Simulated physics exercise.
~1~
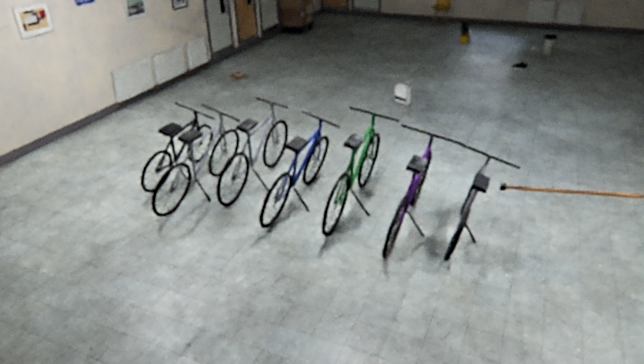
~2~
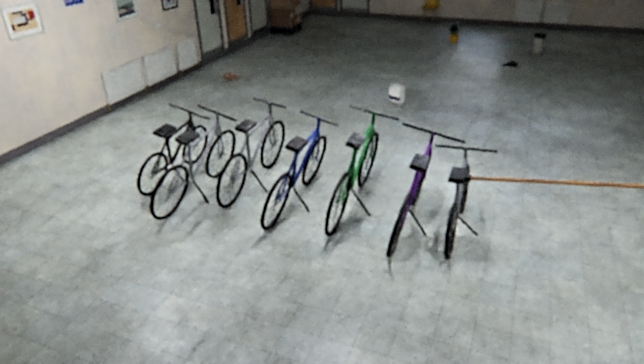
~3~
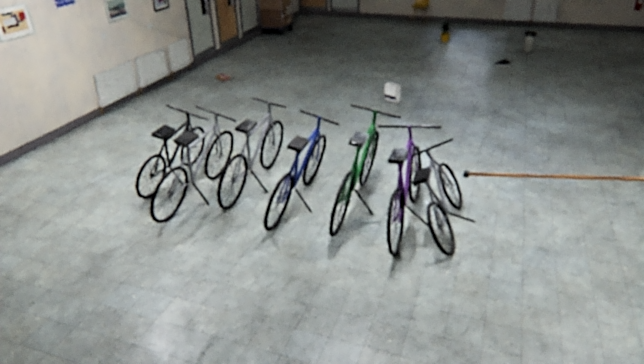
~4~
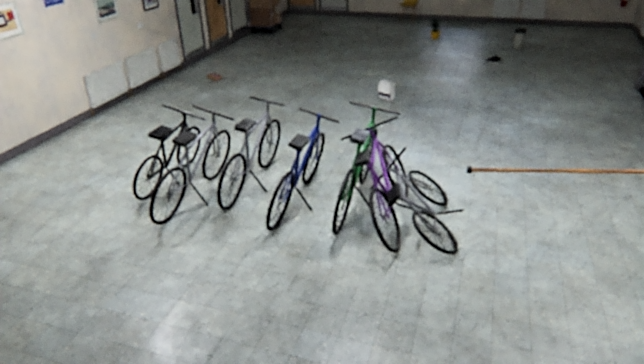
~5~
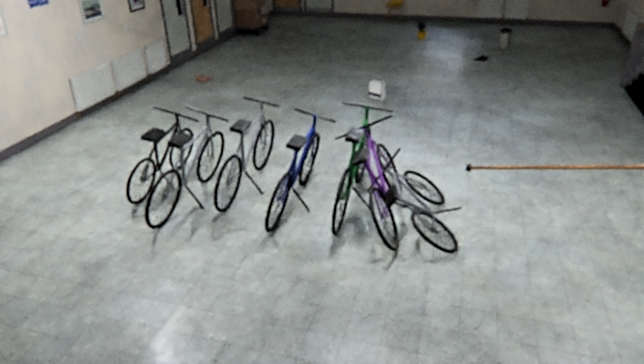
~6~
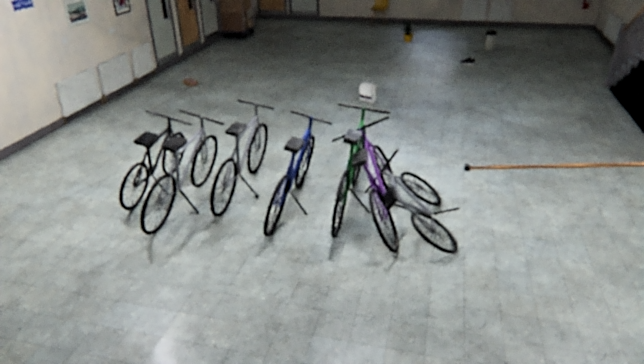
At first, seven bicycles stand side by side on a grey tiled floor, with a long thin pole reaching in from the right toward the nearest one. The pole moves left and pushes the rightmost bicycle, which begins to tip toward the purple one beside it. As that bicycle goes over, the purple bicycle tilts left too, while the pole stops. The purple bicycle comes to rest leaning close against the green one, with the first bicycle slumped low beside it. The green, blue and remaining bicycles on the left stay standing as the view drifts slightly.
